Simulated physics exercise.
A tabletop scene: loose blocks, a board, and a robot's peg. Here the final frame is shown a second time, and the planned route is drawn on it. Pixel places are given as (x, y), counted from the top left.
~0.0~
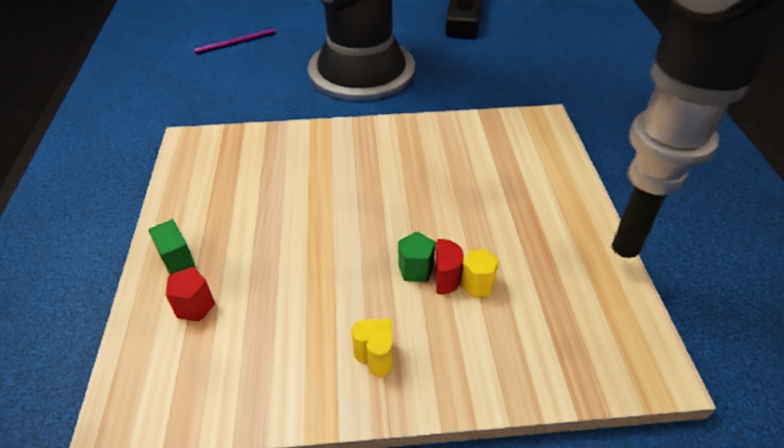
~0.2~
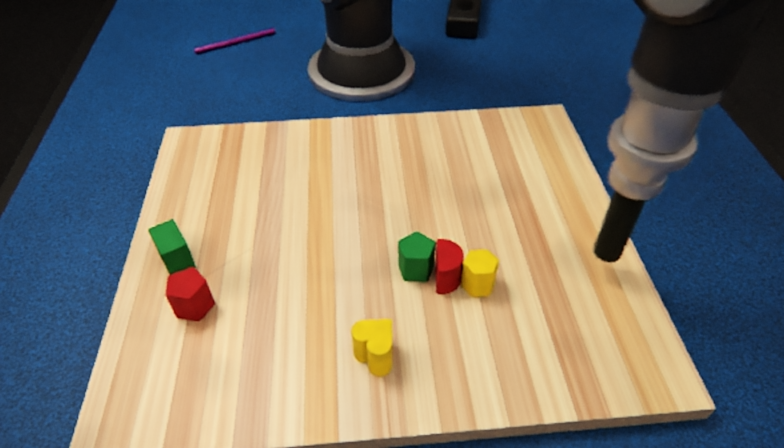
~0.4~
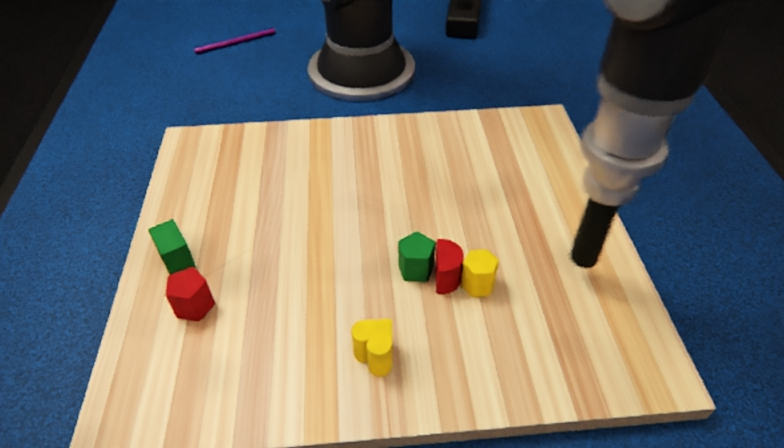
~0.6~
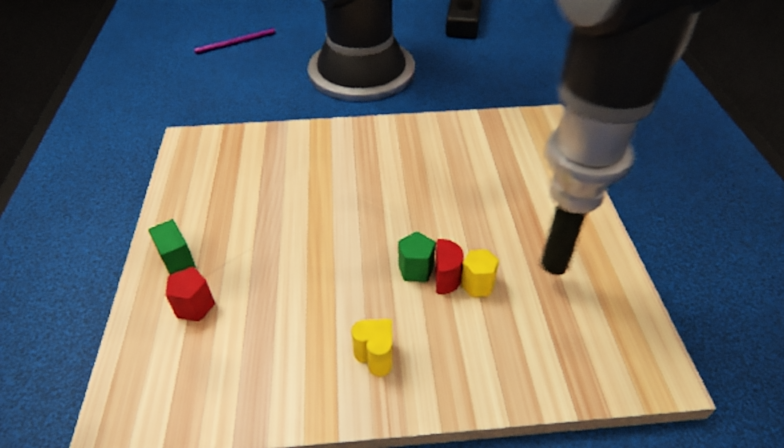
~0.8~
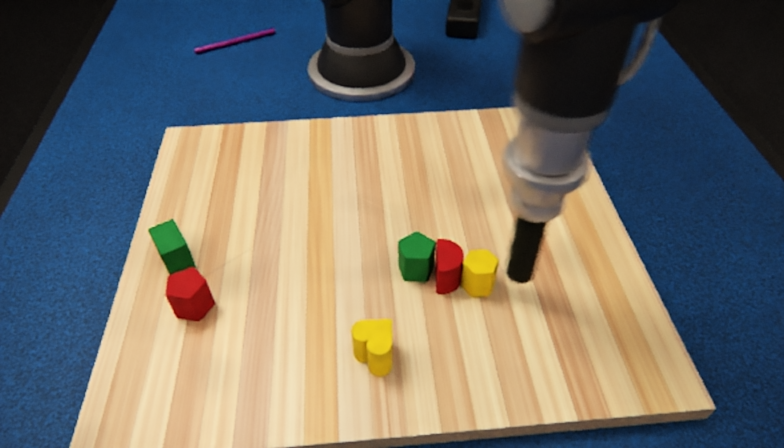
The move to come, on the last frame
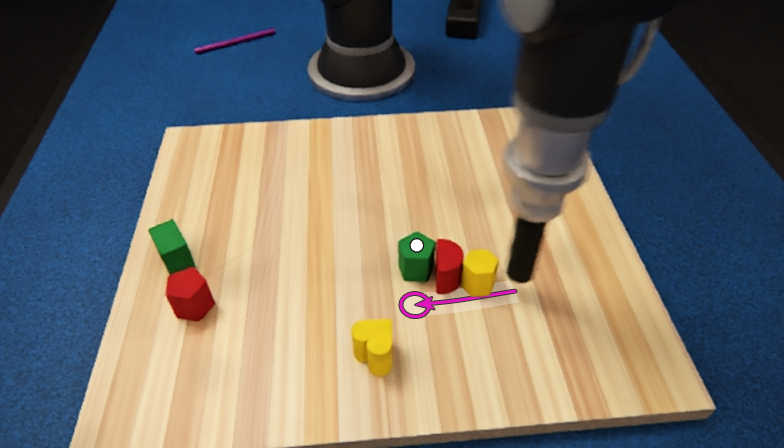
A robot arm moves its black peg left across the wooden board toward the still blocks.
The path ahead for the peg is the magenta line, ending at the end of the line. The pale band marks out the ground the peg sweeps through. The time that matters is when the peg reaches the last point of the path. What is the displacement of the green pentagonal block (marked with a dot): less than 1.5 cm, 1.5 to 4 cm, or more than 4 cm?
Its final spot will lie more than 4 cm from the current one.
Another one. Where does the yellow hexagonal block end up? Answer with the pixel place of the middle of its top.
My prediction: (394, 263).
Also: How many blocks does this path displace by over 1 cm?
The answer is three or more blocks.
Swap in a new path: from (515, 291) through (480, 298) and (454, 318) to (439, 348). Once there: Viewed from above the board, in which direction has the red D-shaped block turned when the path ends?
It makes a clockwise turn.
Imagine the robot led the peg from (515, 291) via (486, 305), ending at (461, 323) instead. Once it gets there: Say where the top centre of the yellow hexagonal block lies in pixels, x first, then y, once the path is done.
I expect it at (458, 269).
Path on the board, from (515, 291) to (415, 305); the dot is on the green pentagonal block.
On the path given first. One third of the way, peg at (485, 279); green pentagonal block at (405, 241); red D-shaped block at (429, 252), turned 25° clockwise; yellow hexagonal block at (458, 263).
Two thirds of the way, peg at (450, 284); green pentagonal block at (385, 231), turned 25° clockwise; red D-shaped block at (403, 247), turned 45° clockwise; yellow hexagonal block at (425, 264), turned 20° clockwise.
At the end, peg at (416, 287); yellow heart block in place; green pentagonal block at (374, 222), turned 45° clockwise; red D-shaped block at (383, 241), turned 65° clockwise; yellow hexagonal block at (394, 263), turned 40° clockwise.
